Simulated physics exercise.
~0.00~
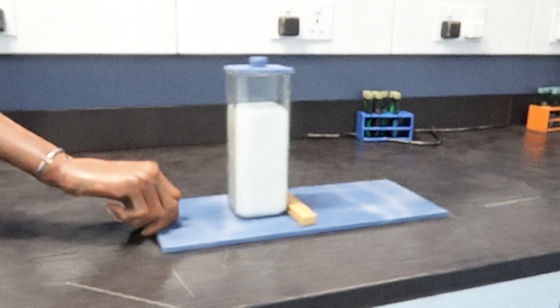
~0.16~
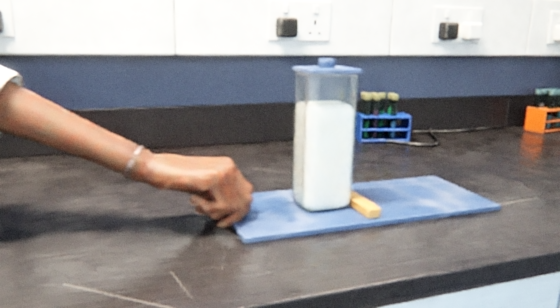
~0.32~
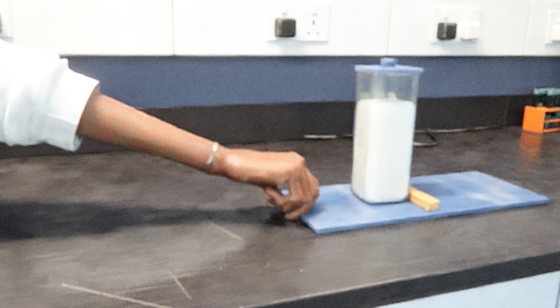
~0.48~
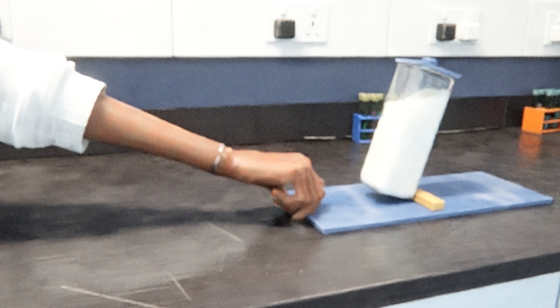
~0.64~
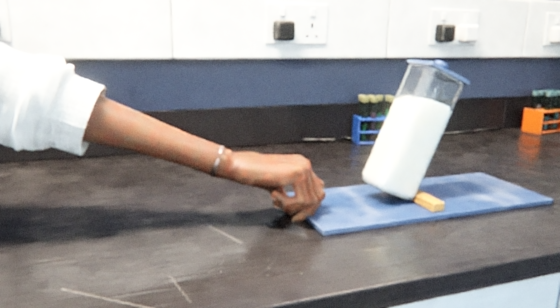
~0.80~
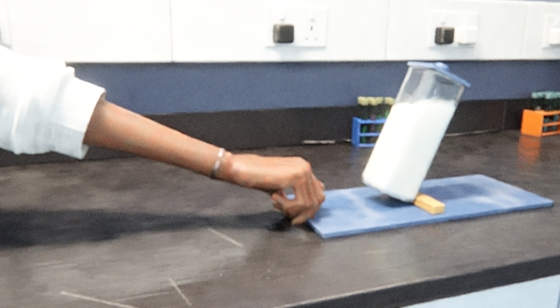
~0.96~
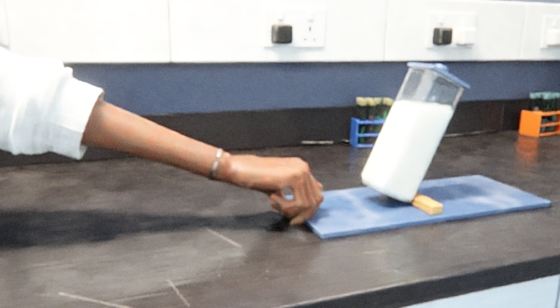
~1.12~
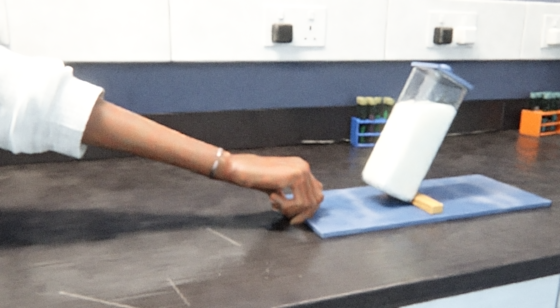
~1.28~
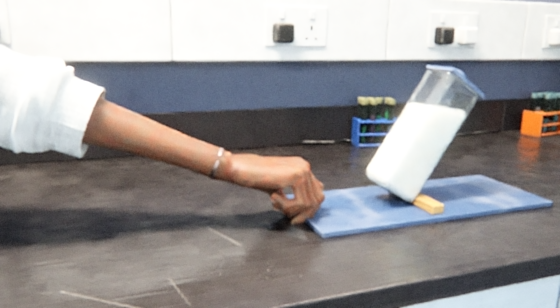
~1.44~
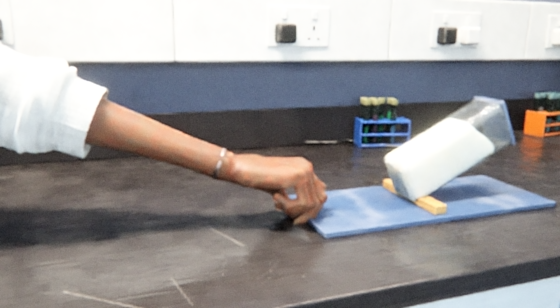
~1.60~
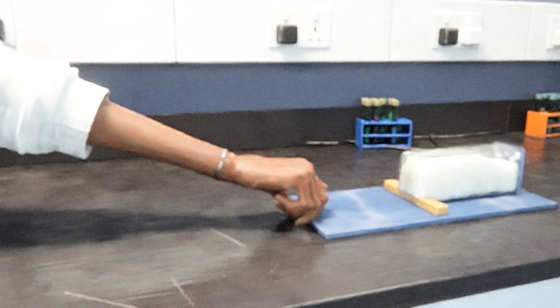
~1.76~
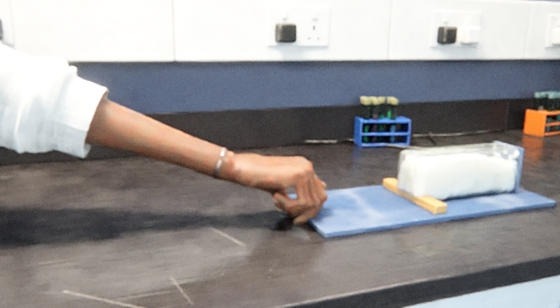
In this clip, a hand slides a blue board carrying a clear, lidded container of white contents rightward across a dark countertop. As the board stops, the container tips right over a small wooden strip, hangs tilted briefly, then topples and ends lying on its side on the board.
